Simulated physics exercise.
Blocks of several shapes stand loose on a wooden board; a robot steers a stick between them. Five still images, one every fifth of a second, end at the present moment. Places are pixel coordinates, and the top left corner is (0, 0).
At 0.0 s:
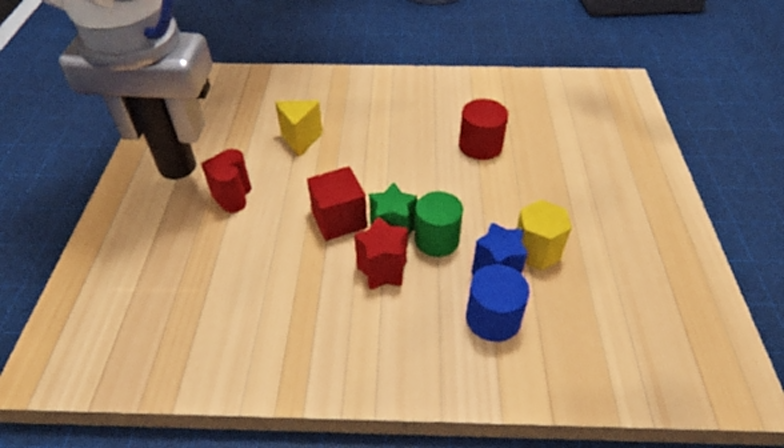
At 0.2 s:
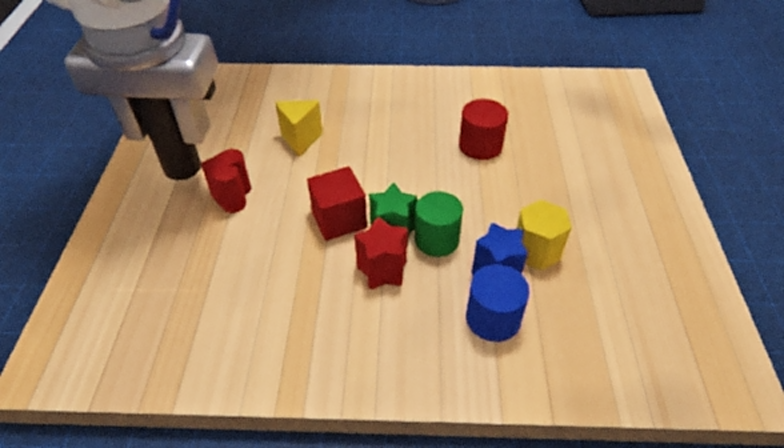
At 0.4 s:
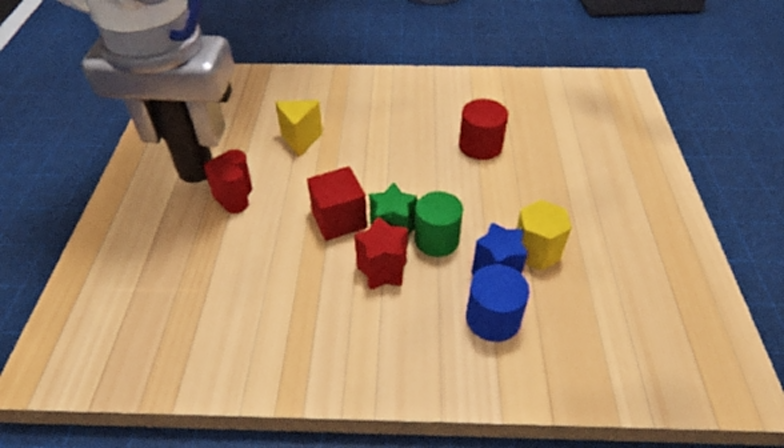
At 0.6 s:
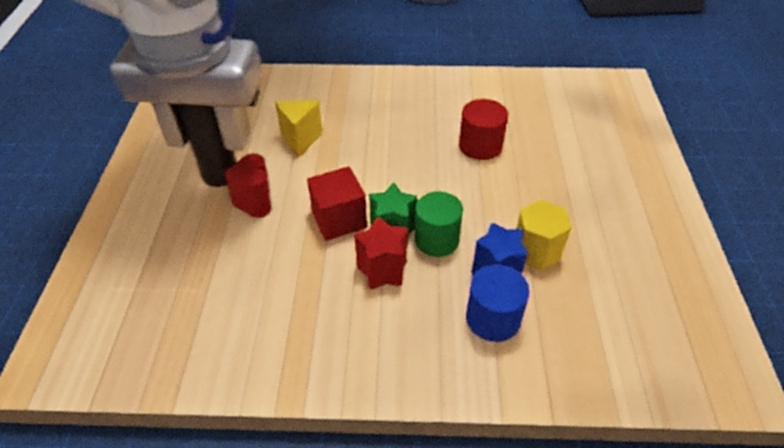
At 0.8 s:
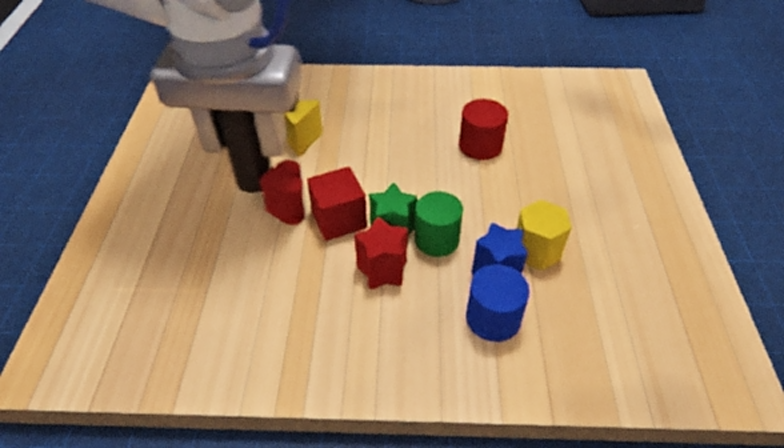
The robot's stick moves right and pushes the red heart-shaped block toward the red cube.
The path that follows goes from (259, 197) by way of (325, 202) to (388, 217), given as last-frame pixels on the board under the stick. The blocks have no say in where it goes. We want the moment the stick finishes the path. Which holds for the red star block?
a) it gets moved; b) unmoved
The one that fits is a, it gets moved.
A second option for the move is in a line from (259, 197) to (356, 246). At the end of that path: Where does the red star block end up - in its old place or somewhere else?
Once the path ends, it is somewhere new.
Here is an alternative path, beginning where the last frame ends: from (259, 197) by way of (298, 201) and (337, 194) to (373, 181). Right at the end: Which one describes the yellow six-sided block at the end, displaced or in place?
Same place.
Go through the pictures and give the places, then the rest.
Tip of the stick (178, 167), middles of tops, red heart-shaped block (224, 164), yellow triangular piece (296, 108), red square block (336, 186), red star block (382, 238), green star block (393, 200), yellow six-sided block (546, 218), in the first frame.
Stick (183, 168), nothing pushed, in the second frame.
Stick (197, 170), red heart-shaped block (226, 164), in the third frame.
Stick (221, 175), red heart-shaped block (248, 169), in the fourth frame.
Stick (255, 180), red heart-shaped block (283, 176), yellow triangular piece (296, 108), red square block (336, 186), red star block (382, 238), green star block (393, 200), yellow six-sided block (546, 218), in the fifth frame.
The first path, step by step. One third of the way, stick (301, 182); red heart-shaped block (324, 185), turned 15° clockwise; red square block (365, 196); green star block (416, 202).
Two thirds of the way, stick (345, 189); red heart-shaped block (365, 195), turned 25° clockwise; red square block (404, 212), turned 20° clockwise; red star block (391, 250), turned 45° clockwise; green star block (456, 213), turned 25° anticlockwise.
At the end, stick (388, 200); red heart-shaped block (395, 212), turned 50° clockwise; yellow triangular piece unmoved; red square block (429, 238), turned 30° clockwise; red star block (393, 270), turned 70° clockwise; green star block (476, 228), turned 55° anticlockwise; yellow six-sided block (558, 216), turned 20° clockwise.
